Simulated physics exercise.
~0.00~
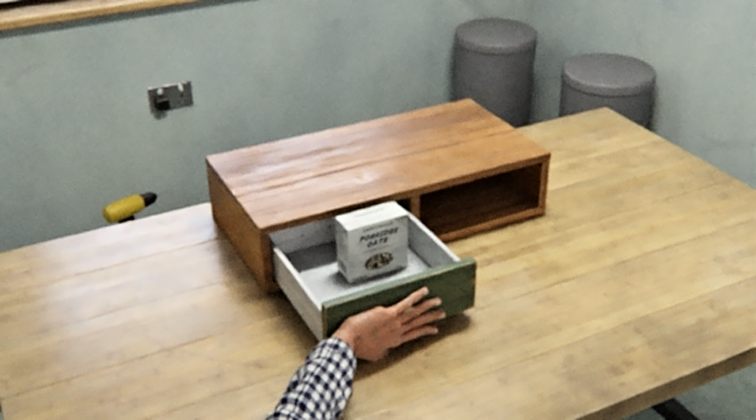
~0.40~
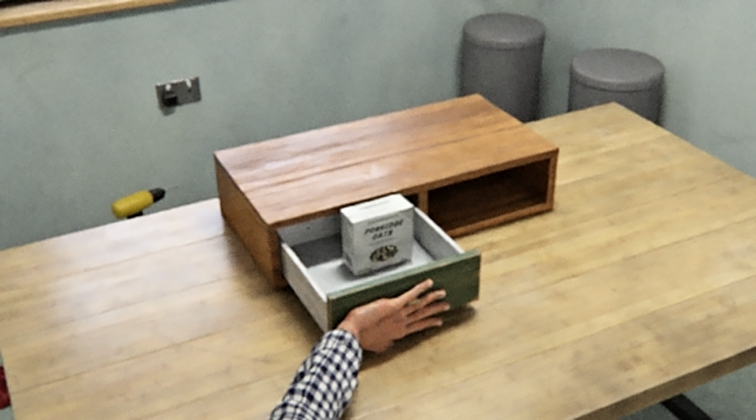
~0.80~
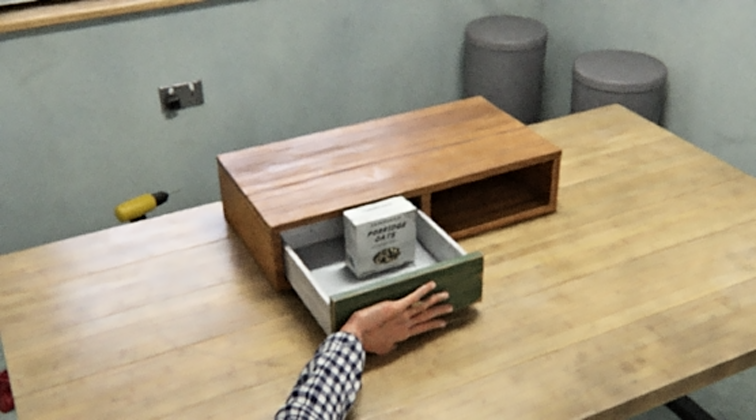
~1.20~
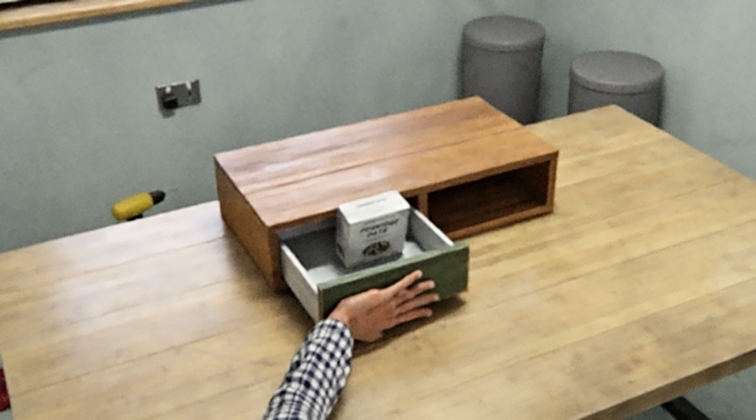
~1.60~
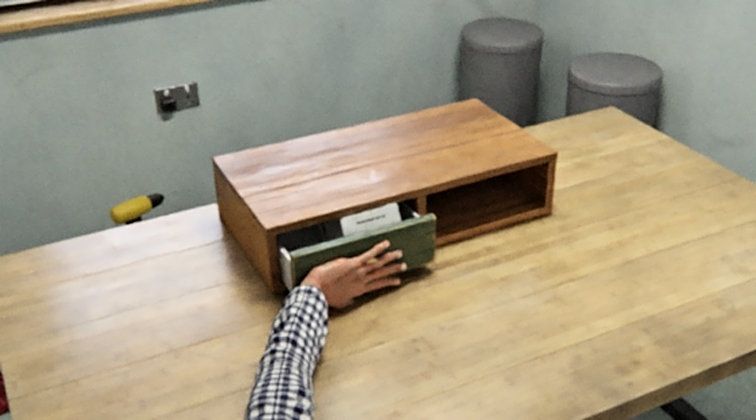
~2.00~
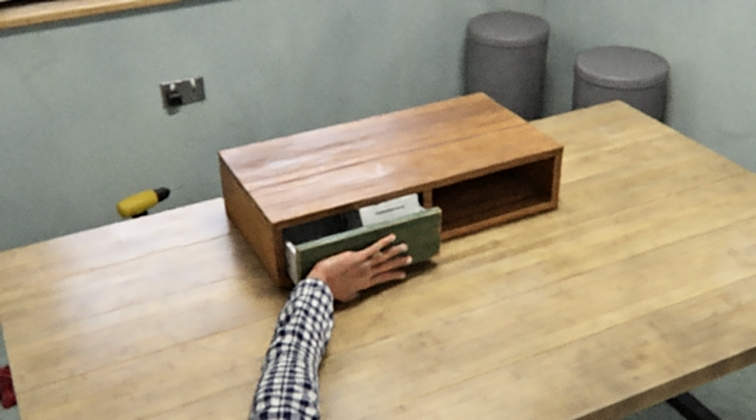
A green-fronted drawer with pale sides stands open at the left of a low wooden chest, seen from above by a slightly swaying camera in a grey-walled room. The chest sits on a light wooden table, with an empty opening on its right, a yellow tool behind to the left and two grey bins beyond. A white packet stands upright in the drawer. A hand in a checked sleeve rests on the front, then pushes it inward, and the packet leans back. The packet tips over as the drawer slides further in, and the drawer stays ajar, the hand still against it.
